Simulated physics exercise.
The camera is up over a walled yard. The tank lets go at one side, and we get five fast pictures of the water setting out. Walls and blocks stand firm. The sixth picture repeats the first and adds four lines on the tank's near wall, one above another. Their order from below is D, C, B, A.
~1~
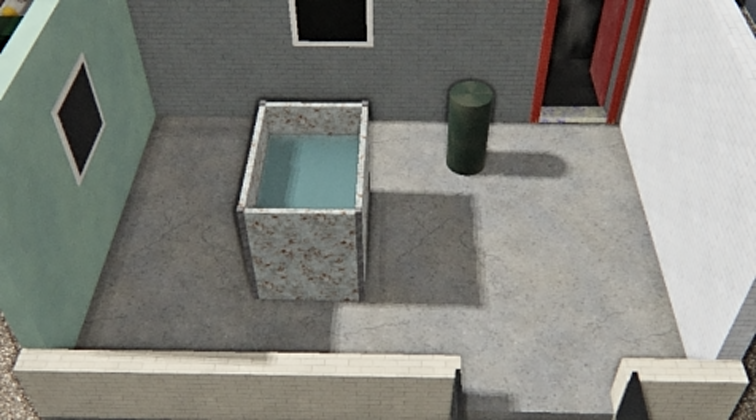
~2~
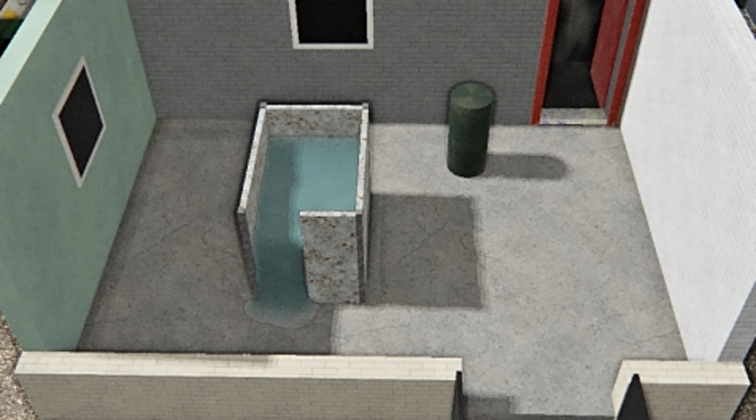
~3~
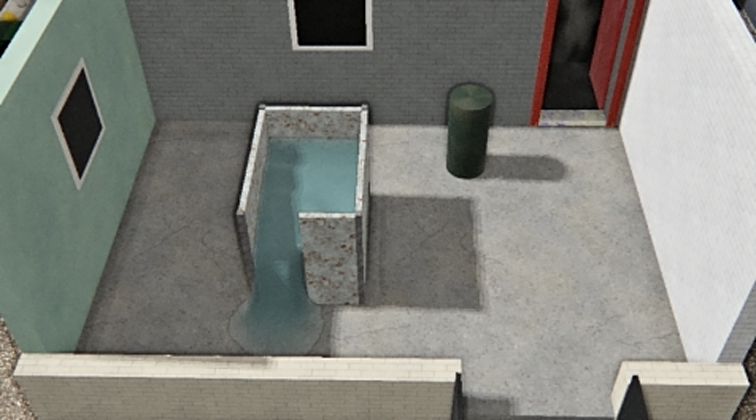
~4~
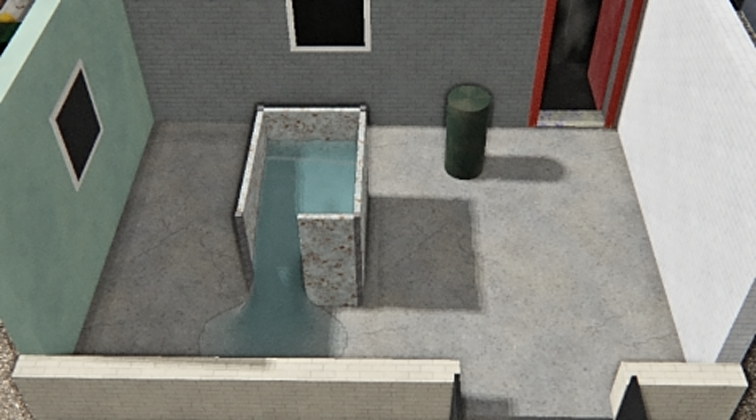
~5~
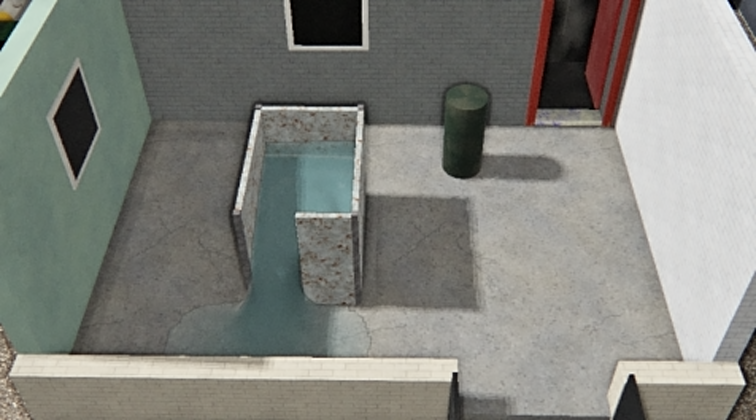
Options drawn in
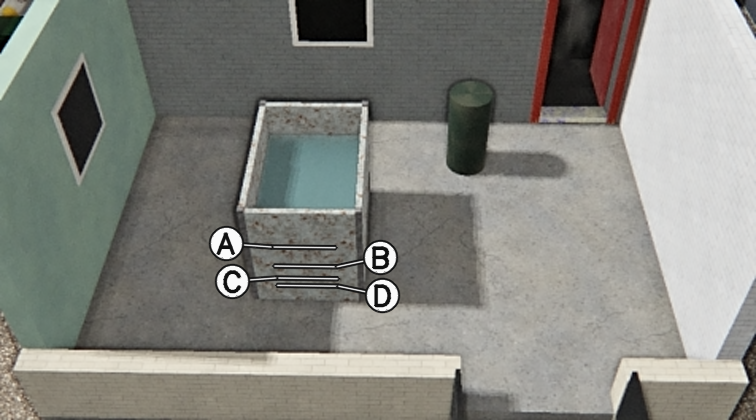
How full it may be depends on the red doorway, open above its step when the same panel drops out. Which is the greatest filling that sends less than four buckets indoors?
A.
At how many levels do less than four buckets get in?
All four.
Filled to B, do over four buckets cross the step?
No.
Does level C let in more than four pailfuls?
No.
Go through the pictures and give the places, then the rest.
In the first frame, water in the tank at rest, its middle at (310, 181); foot of the red doorway at (572, 122); open gate at (542, 354).
In the second frame, front seen at (249, 303), 1 % of the ground wet.
In the third frame, front seen at (307, 315), 2 % of the ground wet.
In the fourth frame, front seen at (245, 305), 5 % of the ground wet.
In the fifth frame, front seen at (203, 313), 8 % of the ground wet.
On the marked copy, A at (303, 247); B at (305, 266); C at (306, 278); D at (307, 285); from the bottom up D, C, B, A.
If A is chosen, a splash gets over, under a bucket.
If B is chosen, nothing gets over.
If C is chosen, nothing gets over.
If D is chosen, nothing gets over.
